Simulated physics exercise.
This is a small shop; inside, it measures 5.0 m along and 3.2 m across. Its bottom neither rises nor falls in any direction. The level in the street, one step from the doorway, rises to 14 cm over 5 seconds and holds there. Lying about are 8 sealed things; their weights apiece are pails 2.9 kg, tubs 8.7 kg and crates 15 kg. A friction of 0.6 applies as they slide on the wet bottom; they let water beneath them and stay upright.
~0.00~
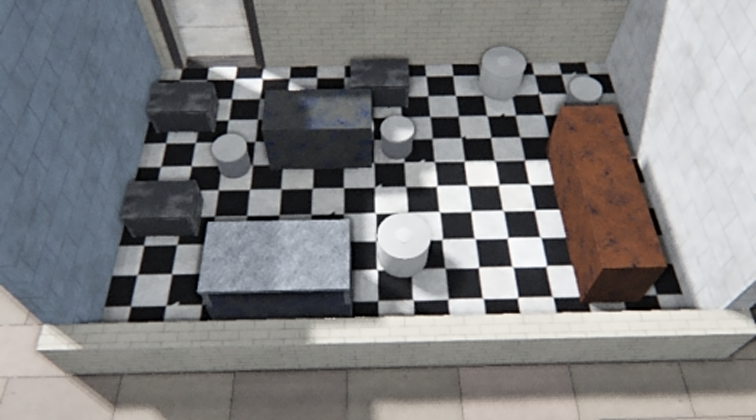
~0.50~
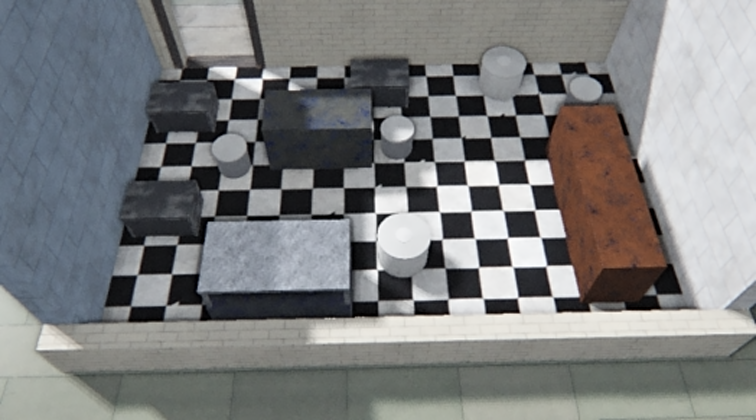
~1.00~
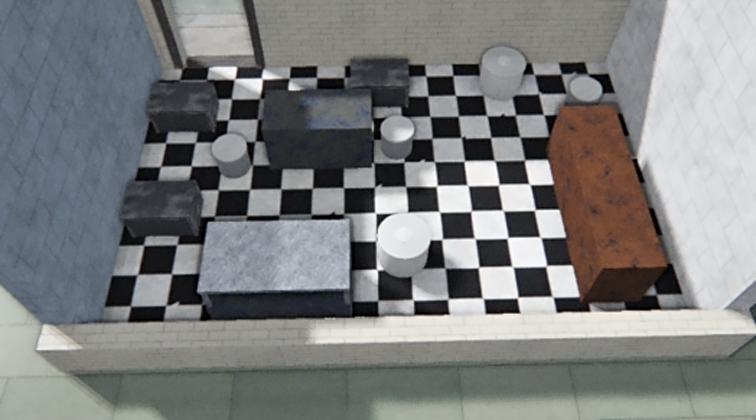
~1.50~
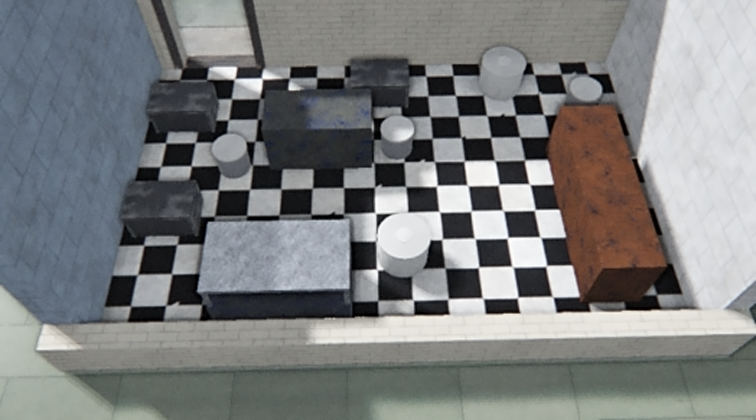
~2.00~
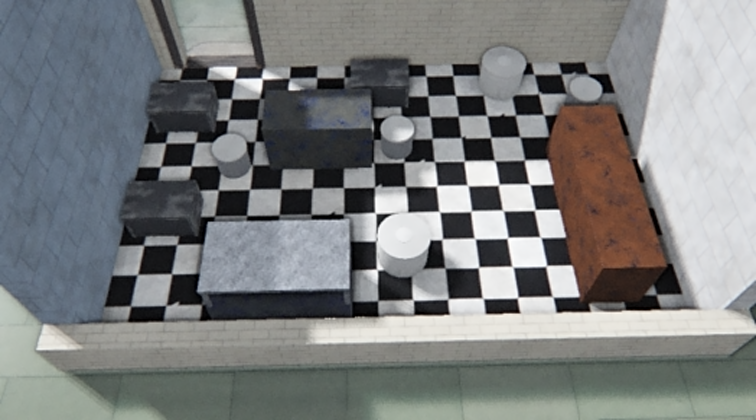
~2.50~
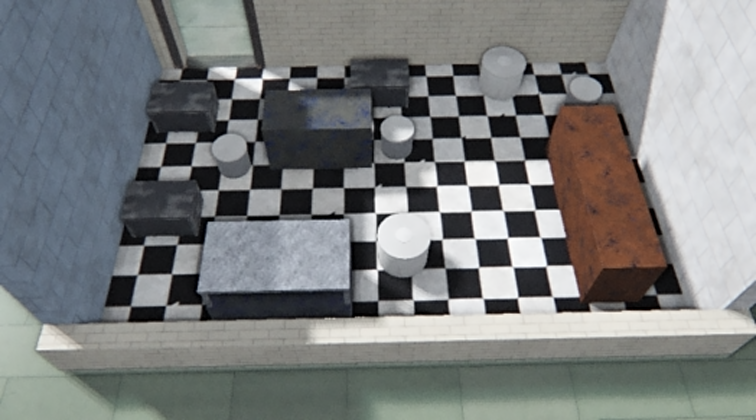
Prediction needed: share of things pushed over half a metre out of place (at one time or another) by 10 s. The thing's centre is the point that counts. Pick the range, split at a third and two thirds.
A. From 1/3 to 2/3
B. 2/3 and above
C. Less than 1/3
Option A: From 1/3 to 2/3.
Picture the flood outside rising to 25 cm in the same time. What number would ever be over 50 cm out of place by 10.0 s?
I count 5 of them in that case.
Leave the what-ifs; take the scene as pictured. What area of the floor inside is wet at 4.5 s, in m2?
My estimate is roughly 1.5 m2.
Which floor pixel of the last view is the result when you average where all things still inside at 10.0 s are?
They average out to somewhere around (363, 188).
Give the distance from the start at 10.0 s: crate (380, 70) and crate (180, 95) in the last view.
They've ended up 0 cm and 200 cm away, in that order.
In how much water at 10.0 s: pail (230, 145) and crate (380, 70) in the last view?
Depths: Near 7 cm, then near 2 cm.
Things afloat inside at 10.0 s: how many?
I count 3.
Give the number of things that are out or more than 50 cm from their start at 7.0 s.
My count gives 2.
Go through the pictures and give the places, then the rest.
In the first frame, a pail at (397, 128), on the bottom; a tub at (504, 62) rests on the ground; 0.0 m2 under water; 0 of 8 have shifted.
In the second frame, a pail at (397, 128), on the bottom; a tub at (504, 62), on the bottom; 0.0 m2 under water; 0 of 8 have shifted.
In the third frame, a pail at (397, 128), on the bottom; a tub at (504, 62), on the bottom; water covers 0.0 m2; 0 of 8 have shifted.
In the fourth frame, a pail at (397, 128), on the bottom; a tub at (504, 62), on the bottom; 0.0 m2 under water; 0 of 8 have shifted.
In the fifth frame, a pail at (397, 128) rests on the ground; a tub at (504, 62), on the bottom; 0.0 m2 under water; 0 of 8 have shifted.
In the sixth frame, a pail at (397, 128), on the bottom; a tub at (504, 62) rests on the ground; water covers 0.0 m2; 0 of 8 have shifted.
After 3.5 s 0 of 8 are over 50 cm from their spots; 0 afloat.
After 4.5 s 0 of 8 are over 50 cm from their spots; 0 afloat.
After 7.0 s 2 of 8 are over 50 cm from their spots; 2 afloat.
After 10.0 s 3 of 8 are over 50 cm from their spots, and 3 have been at some point; 3 afloat.
